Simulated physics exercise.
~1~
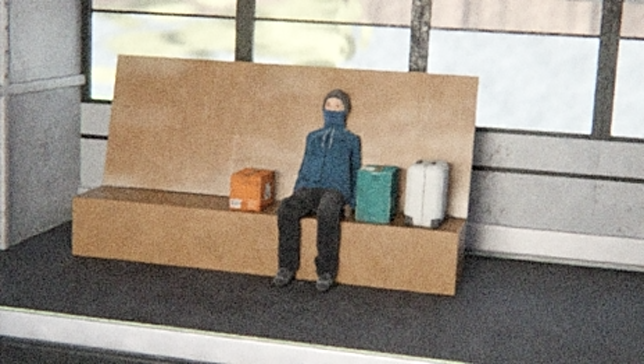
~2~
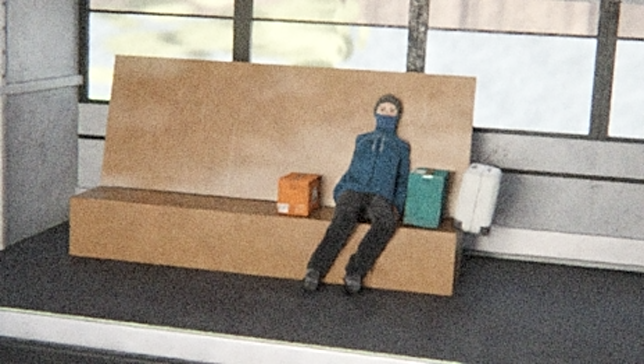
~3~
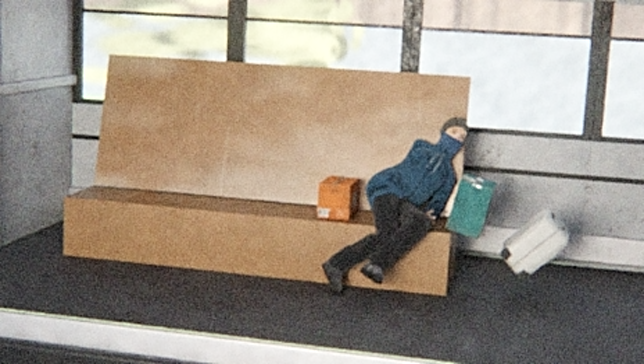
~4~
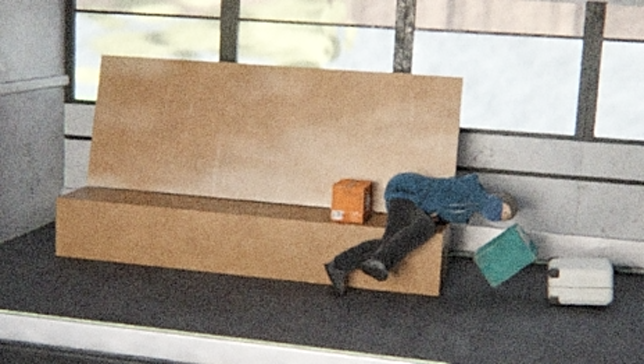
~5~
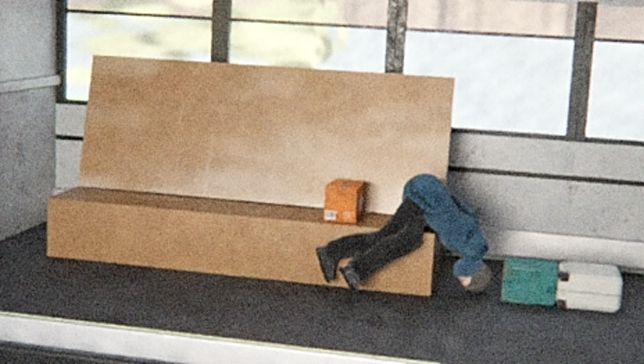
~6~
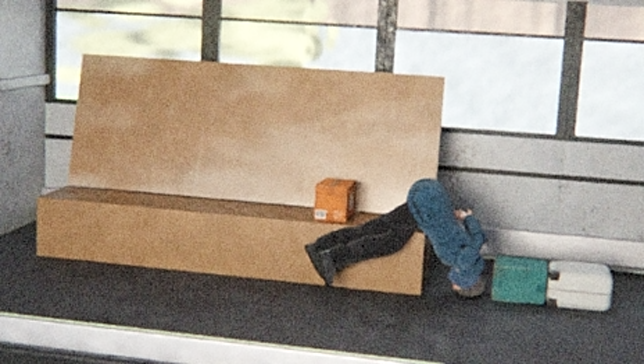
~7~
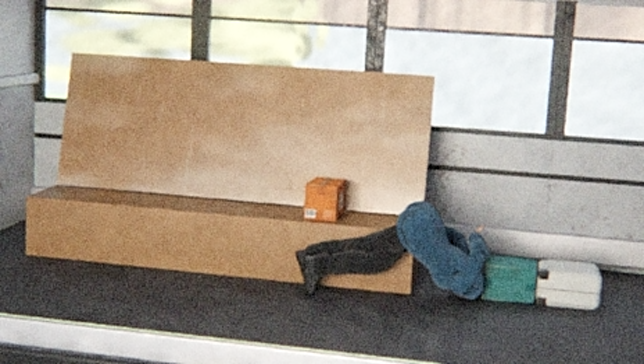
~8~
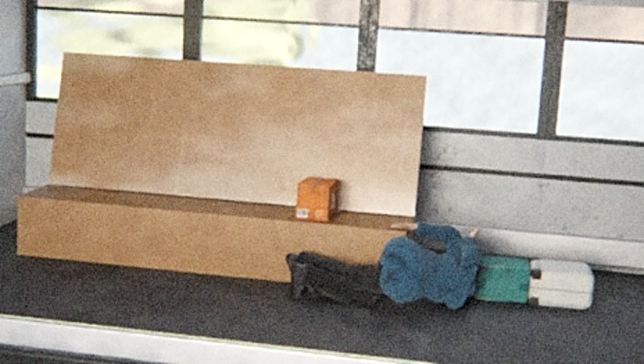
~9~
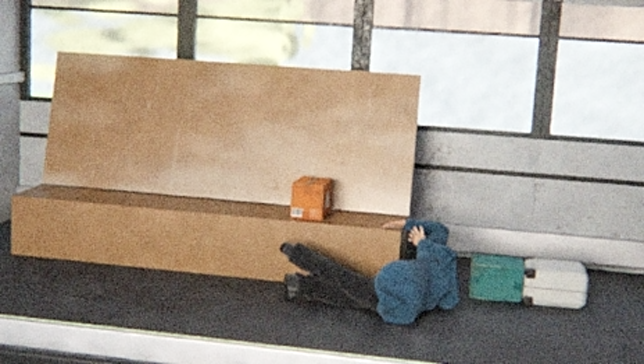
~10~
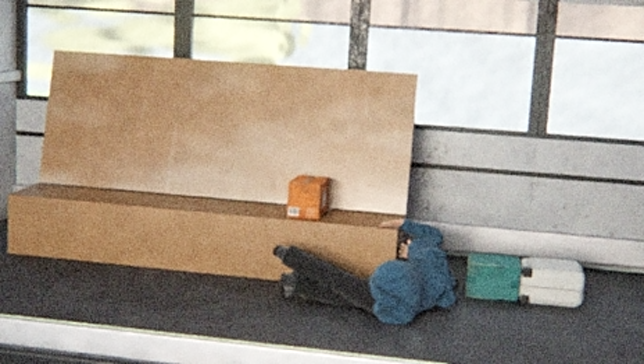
On a train's side bench, a limp passenger in a blue jacket slid right along with the luggage, the white case and teal pack toppled off the end, and the passenger tumbled headfirst after them, ending crumpled on the floor while the orange holdall stayed on the seat.
